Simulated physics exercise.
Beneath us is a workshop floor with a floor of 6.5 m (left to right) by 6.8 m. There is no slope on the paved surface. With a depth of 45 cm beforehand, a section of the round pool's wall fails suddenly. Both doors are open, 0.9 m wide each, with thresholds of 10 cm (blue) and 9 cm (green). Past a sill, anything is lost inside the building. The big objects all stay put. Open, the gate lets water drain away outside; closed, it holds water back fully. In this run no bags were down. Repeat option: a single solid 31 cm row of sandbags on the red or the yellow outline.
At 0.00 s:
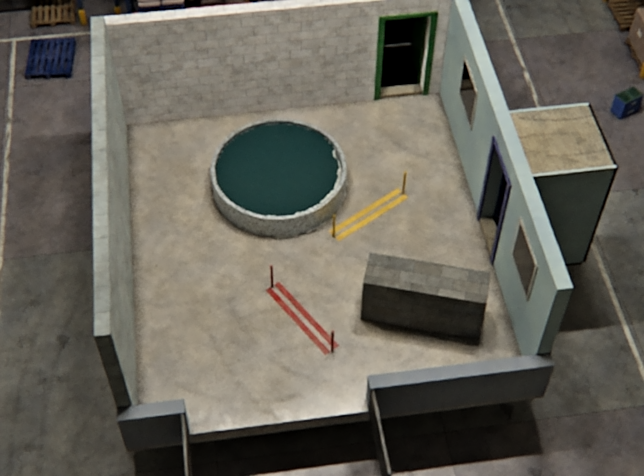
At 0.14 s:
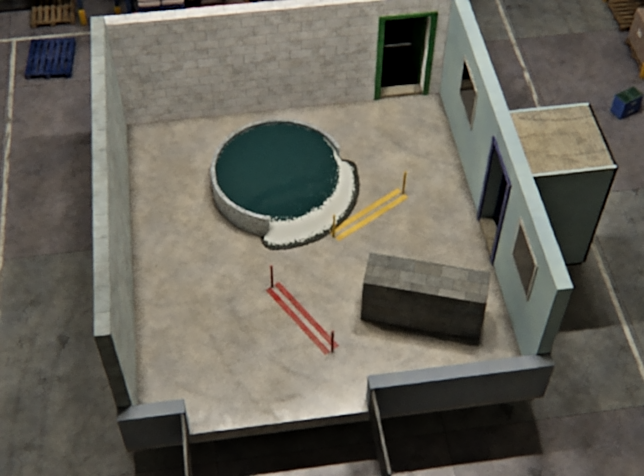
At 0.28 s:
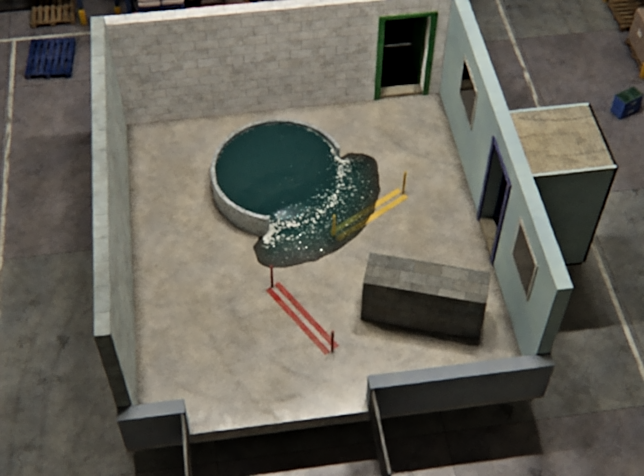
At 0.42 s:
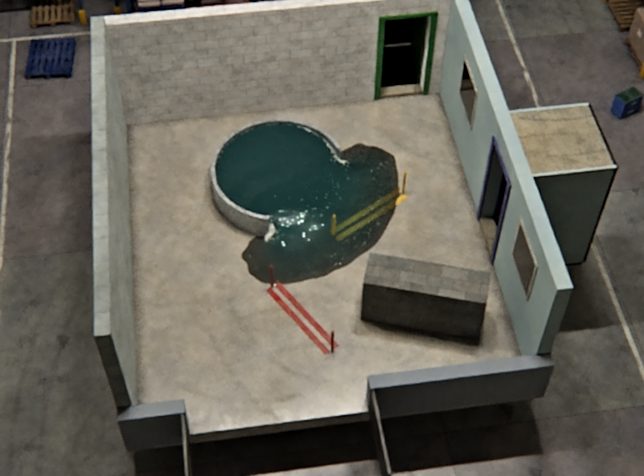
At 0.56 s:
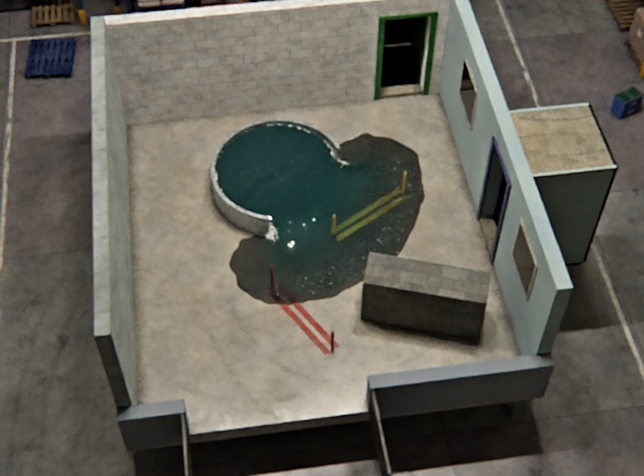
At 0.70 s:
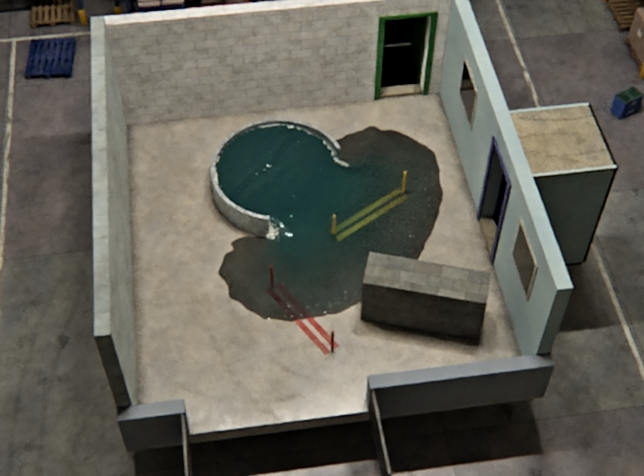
A round pool of dark teal water with a pale rim stands toward the back of a roofless, walled room, seen from high above by a still camera. Yellow and red outlines mark the floor beside a grey block, with a green-framed doorway behind and a blue-framed one at right. The pool's lower-right wall gives way, and foaming water pours out, spreading across both outlines and reaching the block.
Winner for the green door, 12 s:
Red mark.
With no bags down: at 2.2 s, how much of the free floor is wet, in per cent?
Wet share: Near 45 %.
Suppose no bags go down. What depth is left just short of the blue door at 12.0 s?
Depth reading: Near 2.5 cm.
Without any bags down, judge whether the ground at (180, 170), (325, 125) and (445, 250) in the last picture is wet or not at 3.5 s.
One by one, I'd say spared, spared and swamped.
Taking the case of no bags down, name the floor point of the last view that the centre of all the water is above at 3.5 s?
(379, 244).
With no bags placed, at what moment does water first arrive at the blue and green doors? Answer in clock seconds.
It first reaches the blue door at 1.2 s, the green door at 2.0 s.
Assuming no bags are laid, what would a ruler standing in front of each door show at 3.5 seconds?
Reading (cm) - blue: 19; green: 7.
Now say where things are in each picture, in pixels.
The round pool at (279, 170) is whole and still, 45 cm deep, in the first picture.
The front is at (264, 238), 1.3 m from the gap at (330, 209); 0.5 m2 of floor is under water; 45 cm left at the back of the round pool, in the second picture.
Water pours out at (330, 210) and has run 1.6 m, to (264, 259); typically 7 cm deep outside, 45 cm at the round pool's back, in the third picture.
The front is at (259, 273), 1.9 m from the gap at (330, 211); 3.7 m2 of floor is under water; 45 cm left at the back of the round pool, in the fourth picture.
Water pours out at (330, 211) and has run 2.2 m, to (409, 154); typically 4 cm deep outside, 45 cm at the round pool's back, in the fifth picture.
The front is at (423, 151), 2.5 m from the gap at (330, 212); 8.4 m2 of floor is under water; 45 cm left at the back of the round pool, in the sixth picture.
After 1.4 s water covers 40 % of the floor and is deepest (20 cm) near (362, 298) in the run without bags; in at the green door, 0 L with no bags, 0 L with the row on red, 0 L on yellow.
After 2.2 s water covers 45 % of the floor and is deepest (28 cm) near (494, 290) in the run without bags; in at the green door, 0 L with no bags, 0 L with the row on red, 0 L on yellow.
After 3.5 s water covers 50 % of the floor and is deepest (26 cm) near (456, 304) in the run without bags; in at the green door, 0 L with no bags, 0 L with the row on red, 50 L on yellow.
After 7.0 s water covers 75 % of the floor and is deepest (12 cm) near (437, 105) in the run without bags; in at the green door, 0 L with no bags, 1 L with the row on red, 89 L on yellow.
After 12.0 s water covers 95 % of the floor and is deepest (6 cm) near (131, 213) in the run without bags; in at the green door, 3 L with no bags, 5 L with the row on red, 89 L on yellow.
